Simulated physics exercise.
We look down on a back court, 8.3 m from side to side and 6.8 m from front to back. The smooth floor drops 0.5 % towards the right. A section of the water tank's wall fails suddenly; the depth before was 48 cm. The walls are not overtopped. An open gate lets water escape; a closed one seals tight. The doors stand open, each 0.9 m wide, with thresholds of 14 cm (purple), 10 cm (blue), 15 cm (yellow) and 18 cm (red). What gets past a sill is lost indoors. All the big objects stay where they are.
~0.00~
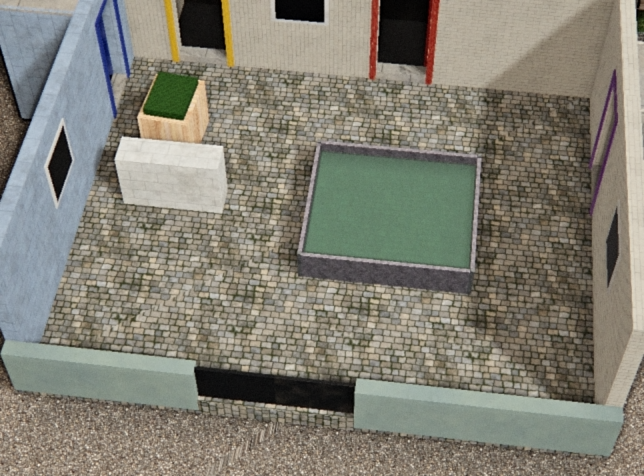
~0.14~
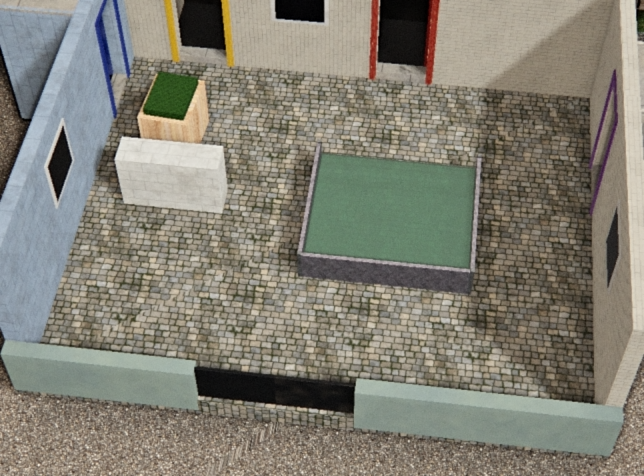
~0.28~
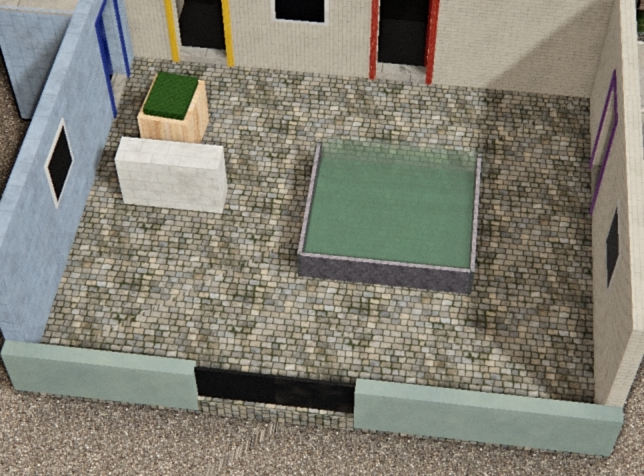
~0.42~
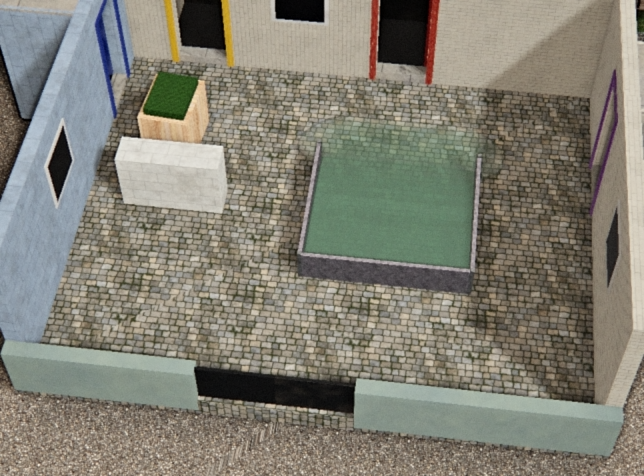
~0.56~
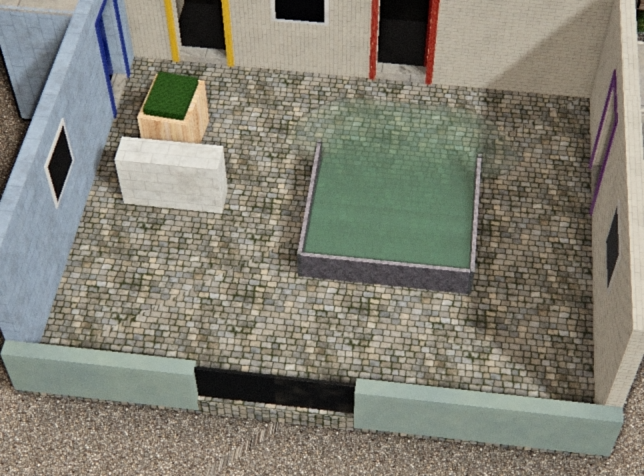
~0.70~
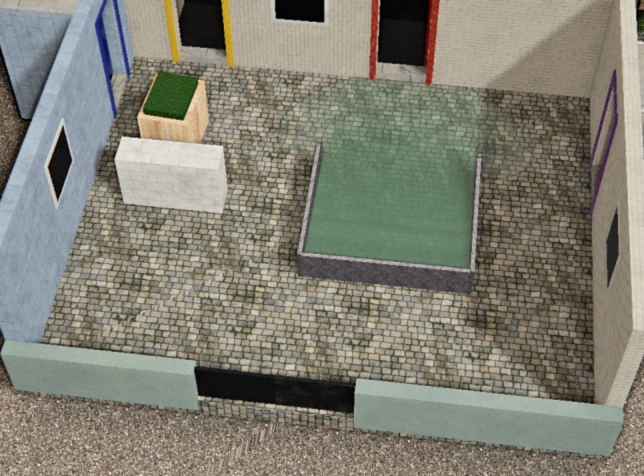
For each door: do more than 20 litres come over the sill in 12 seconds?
The water let in: At the purple door it stays under the limit; at the blue door it exceeds the limit; at the yellow door it stays under the limit; at the red door it exceeds the limit.
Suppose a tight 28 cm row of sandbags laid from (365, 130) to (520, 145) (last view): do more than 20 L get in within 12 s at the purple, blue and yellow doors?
Against that limit: Purple above, blue over, yellow not over.
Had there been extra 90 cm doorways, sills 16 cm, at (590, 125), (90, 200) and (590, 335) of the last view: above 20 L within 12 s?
In turn: Past it, not over, under.
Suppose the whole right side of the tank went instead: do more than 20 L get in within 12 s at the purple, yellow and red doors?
Against that limit: Purple above, yellow under, red not over.
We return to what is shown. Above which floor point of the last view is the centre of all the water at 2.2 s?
At about (403, 161).
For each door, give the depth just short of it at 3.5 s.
In cm: Purple 8, blue 15, yellow 7, red 23.
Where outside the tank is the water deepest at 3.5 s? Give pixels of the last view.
Near (579, 100).
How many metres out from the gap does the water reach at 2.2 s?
About 4.4 m.
After 1.4 s water covers 20 % of the floor and is deepest (34 cm) near (408, 84); purple door not reached, blue door not reached, yellow door not reached, red door 34 cm at the sill, 20 L in.
After 2.2 s water covers 25 % of the floor and is deepest (32 cm) near (406, 99); purple door not reached, blue door not reached, yellow door 3 cm at the sill, 0 L in, red door 33 cm at the sill, 79 L in.
After 3.5 s water covers 35 % of the floor and is deepest (30 cm) near (579, 100); purple door 8 cm at the sill, 0 L in, blue door 15 cm at the sill, 0 L in, yellow door 7 cm at the sill, 0 L in, red door 23 cm at the sill, 143 L in.
After 7.0 s water covers 70 % of the floor and is deepest (14 cm) near (532, 424); purple door 10 cm at the sill, 0 L in, blue door 10 cm at the sill, 62 L in, yellow door 11 cm at the sill, 0 L in, red door 7 cm at the sill, 150 L in.
After 12.0 s water covers 95 % of the floor and is deepest (8 cm) near (296, 325); purple door 5 cm at the sill, 0 L in, blue door 4 cm at the sill, 63 L in, yellow door 5 cm at the sill, 0 L in, red door 6 cm at the sill, 150 L in.
